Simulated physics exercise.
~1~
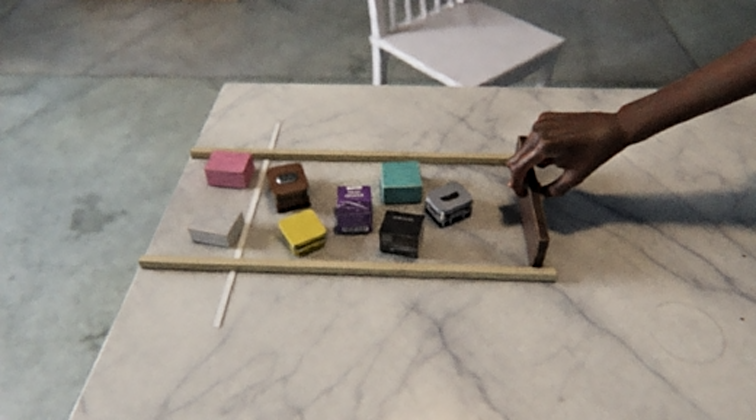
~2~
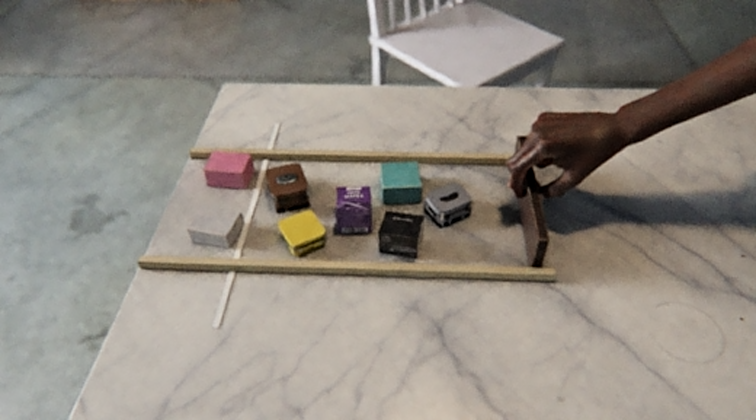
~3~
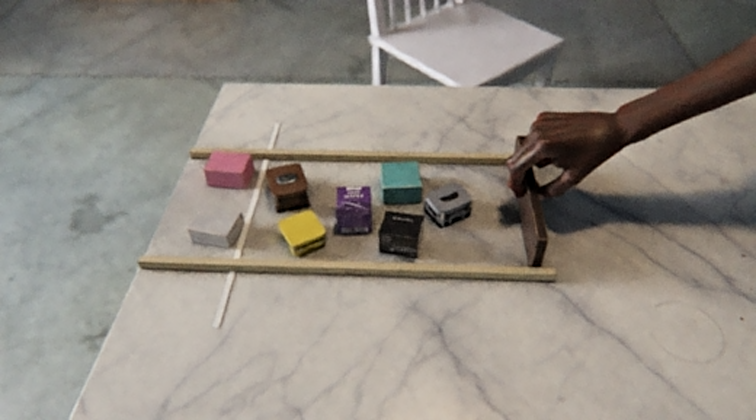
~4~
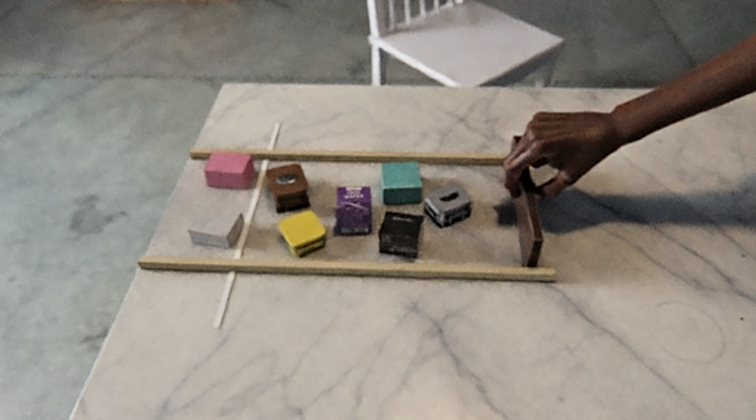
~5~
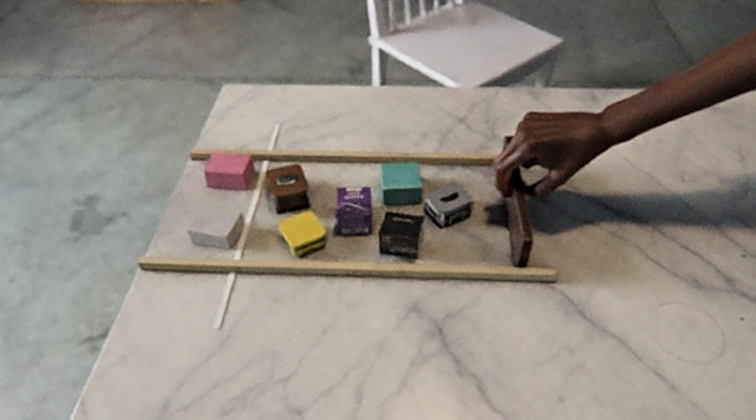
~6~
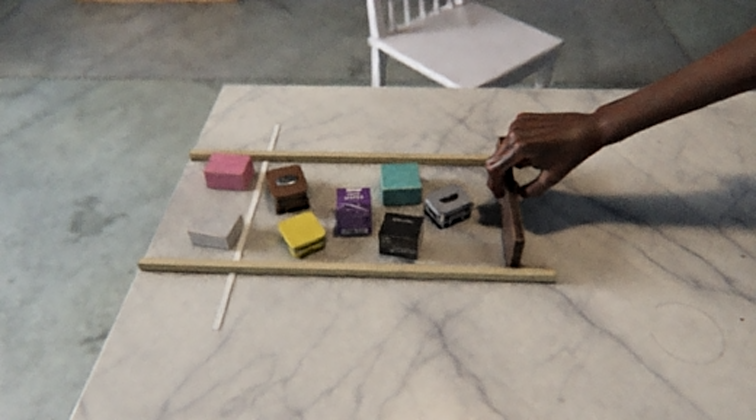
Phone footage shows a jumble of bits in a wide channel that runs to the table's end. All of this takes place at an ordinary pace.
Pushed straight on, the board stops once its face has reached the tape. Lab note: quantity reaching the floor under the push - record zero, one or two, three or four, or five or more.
Count off: Fewer than three, some.
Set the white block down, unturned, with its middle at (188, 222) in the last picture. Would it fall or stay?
This time it winds up down.
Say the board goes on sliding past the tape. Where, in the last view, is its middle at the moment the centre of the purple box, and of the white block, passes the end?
The middle is at (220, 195) when it's the purple box, and at (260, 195) when it's the white block.
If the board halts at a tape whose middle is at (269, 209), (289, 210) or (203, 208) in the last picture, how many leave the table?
It would be 0, then 0, then 5.
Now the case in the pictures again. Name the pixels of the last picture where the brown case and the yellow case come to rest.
The brown case finishes at (195, 185); the yellow case finishes at (180, 245).
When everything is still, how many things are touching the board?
At rest, 3 are in contact.
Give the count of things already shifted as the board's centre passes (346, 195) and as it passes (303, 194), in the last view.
At the first place 6, at the second 8.
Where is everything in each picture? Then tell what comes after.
Pink block (230, 169); white block (217, 226); brown case (289, 187); board (529, 198); tape (253, 207), in the first picture.
White block (216, 226); board (528, 198), in the second picture.
Brown case (288, 188); purple box (354, 209), in the third picture.
Pink block (230, 170); black box (402, 234), in the fourth picture.
White block (217, 227); yellow case (303, 235), in the fifth picture.
Pink block (230, 171); white block (216, 228); brown case (288, 189); board (507, 199); tape (252, 209), in the sixth picture.
Early on, none off yet; pink block at rest near (230, 171); white block at rest near (216, 228); brown case at rest near (288, 189).
A while later, none off yet; pink block moving near (224, 169); white block at rest near (216, 228); brown case travelled about its own width near (252, 184).
Finally, the number that fall off is one or two; lost, white block.
